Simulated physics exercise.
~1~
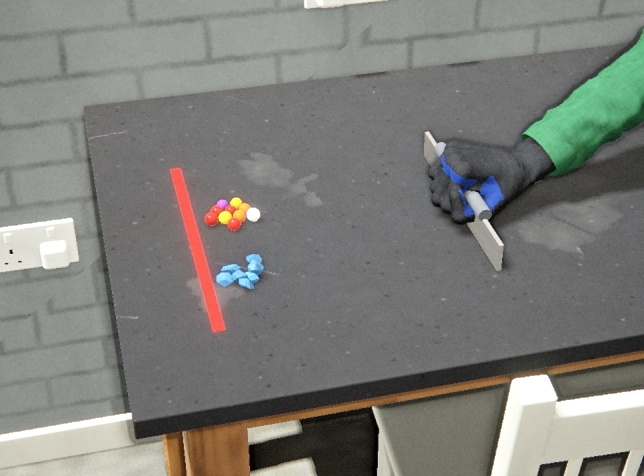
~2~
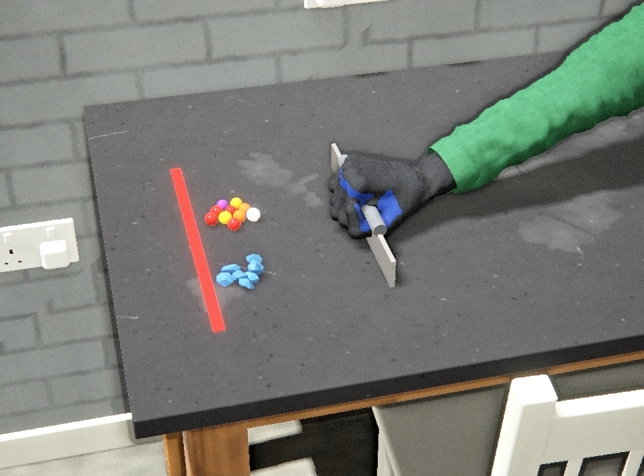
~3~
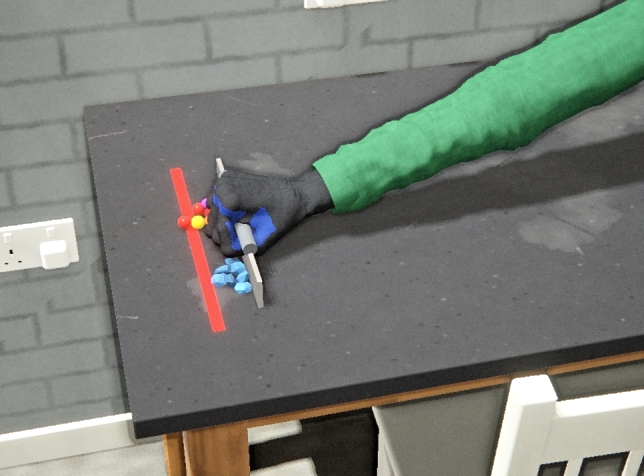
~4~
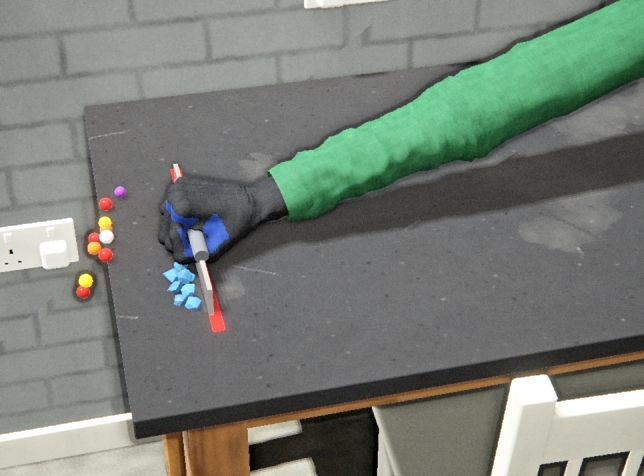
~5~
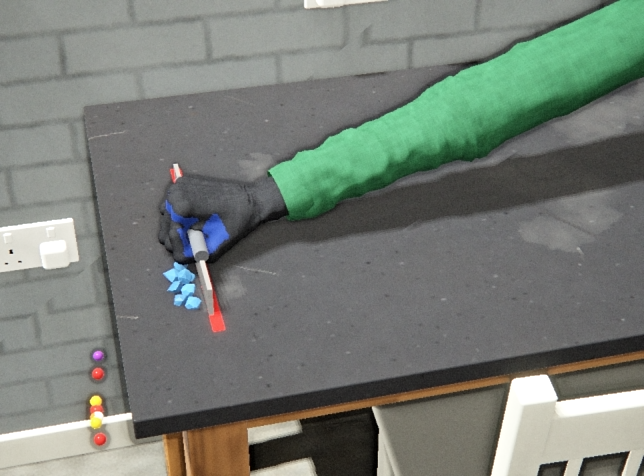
On a dark tabletop, a black-gloved hand in a green sleeve swept a scraper left into some colourful balls and blue bits, stopping at the red tape; the balls rolled on and dropped off the left edge, while the blue pieces stayed on the table.
